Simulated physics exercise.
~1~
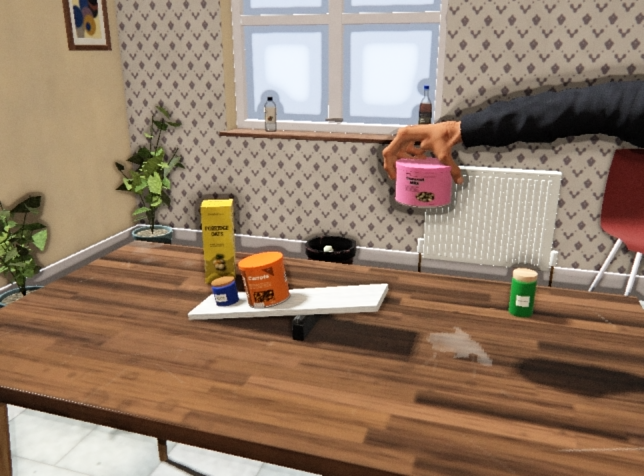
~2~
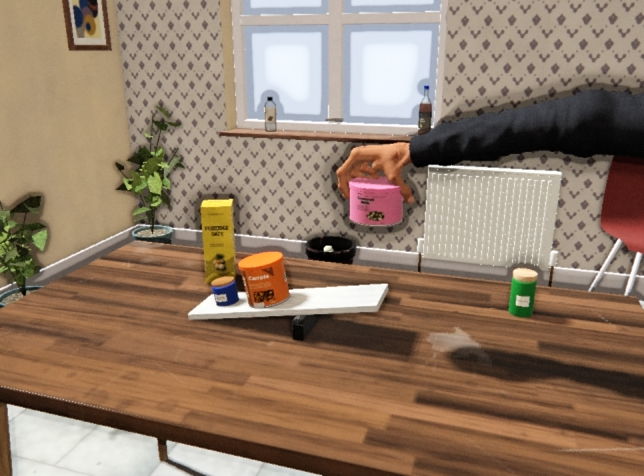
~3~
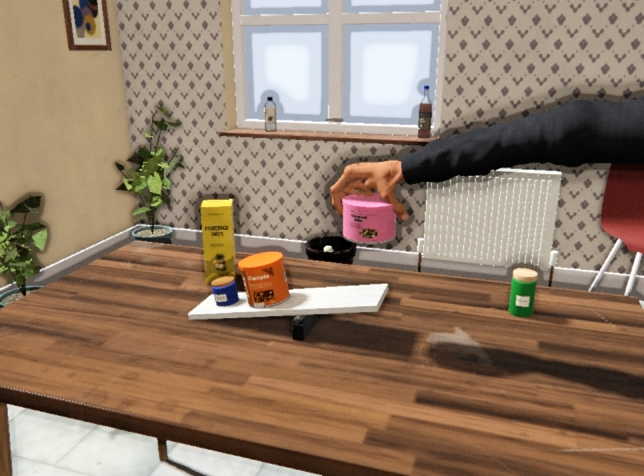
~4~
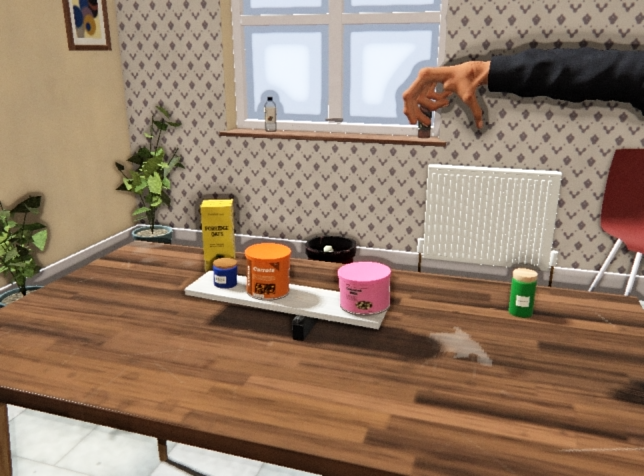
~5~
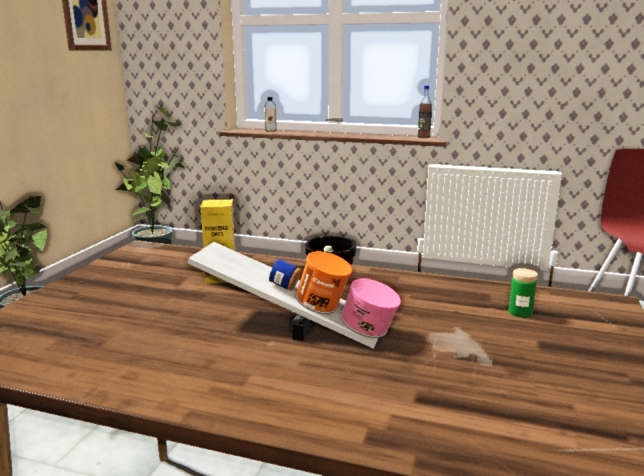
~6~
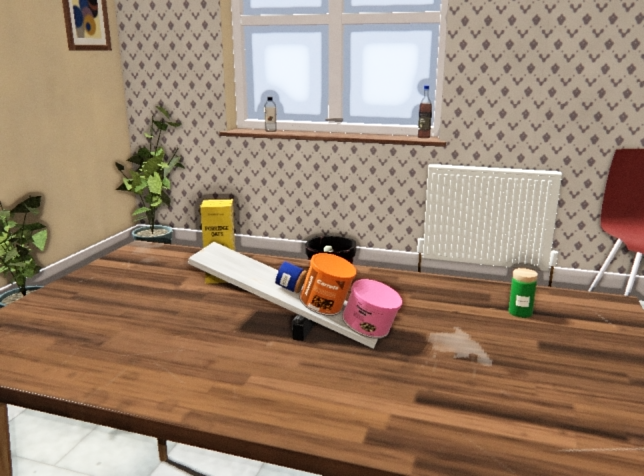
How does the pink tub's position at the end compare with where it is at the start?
At the start it is held in the air by the hand, above the table and to the right of the plank. By the end it is lower and further left, resting tilted at the lowered right end of the plank.
